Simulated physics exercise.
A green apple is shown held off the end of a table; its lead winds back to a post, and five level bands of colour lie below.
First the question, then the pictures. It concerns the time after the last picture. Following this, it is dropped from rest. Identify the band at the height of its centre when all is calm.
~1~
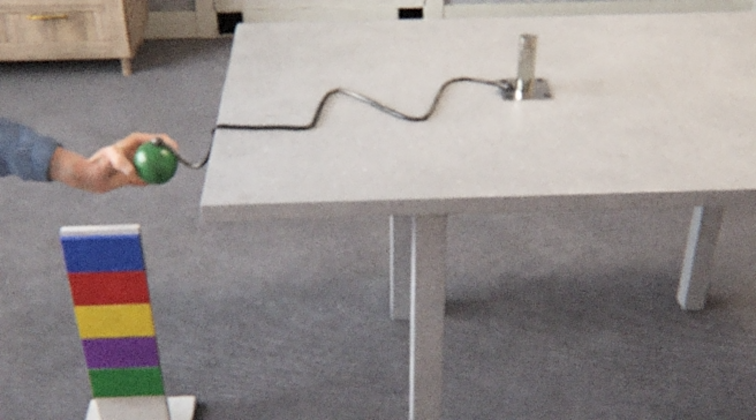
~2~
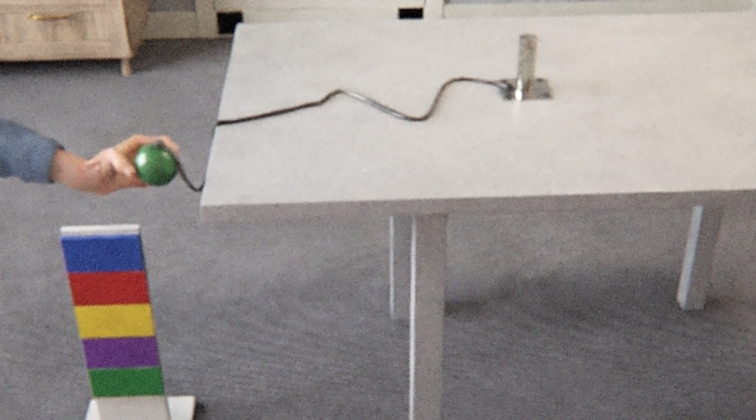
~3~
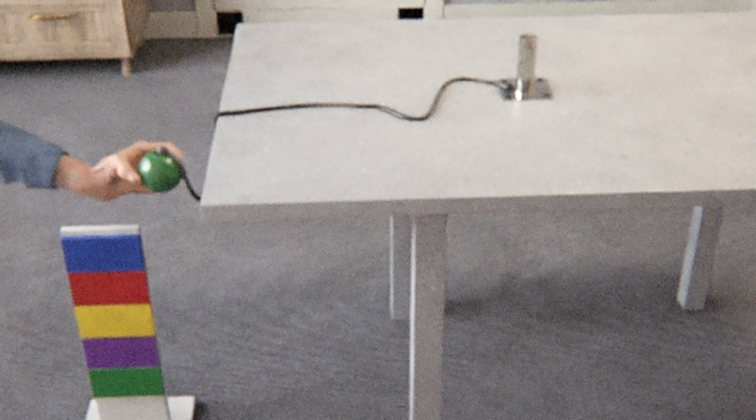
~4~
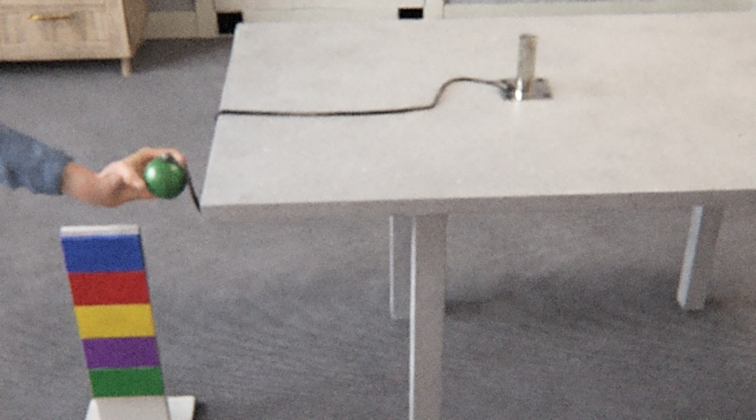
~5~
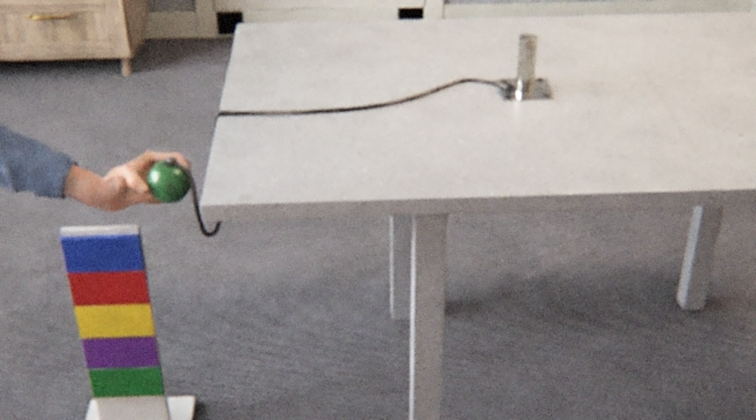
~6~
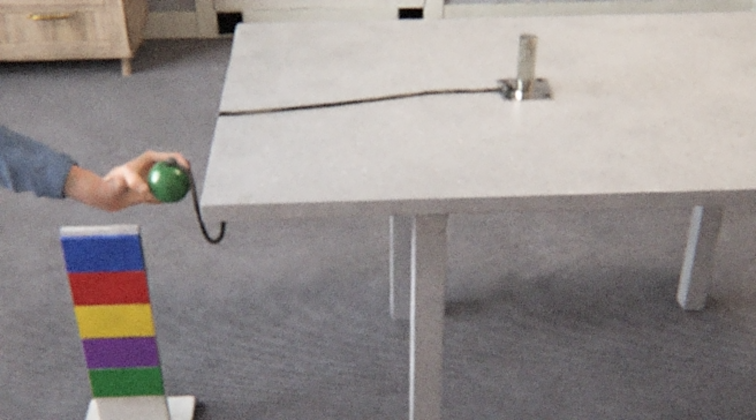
Its centre is at purple.
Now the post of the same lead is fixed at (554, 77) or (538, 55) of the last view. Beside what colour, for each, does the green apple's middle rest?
One after the other, yellow; yellow.
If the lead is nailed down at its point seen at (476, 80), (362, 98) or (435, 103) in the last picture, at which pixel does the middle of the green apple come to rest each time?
Approximately (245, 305), (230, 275) and (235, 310) respectively.
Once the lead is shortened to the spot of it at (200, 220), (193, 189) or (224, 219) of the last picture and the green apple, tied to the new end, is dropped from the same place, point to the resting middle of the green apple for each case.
Approximate pixels, cut by cut: (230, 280); (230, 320); (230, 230).
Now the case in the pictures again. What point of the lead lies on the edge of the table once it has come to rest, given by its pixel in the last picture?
About (219, 121).
Soon after, apple near (242, 297); level with yellow.
After that, apple near (238, 341); level with purple.
In the end, apple near (242, 341); level with purple. At purple.
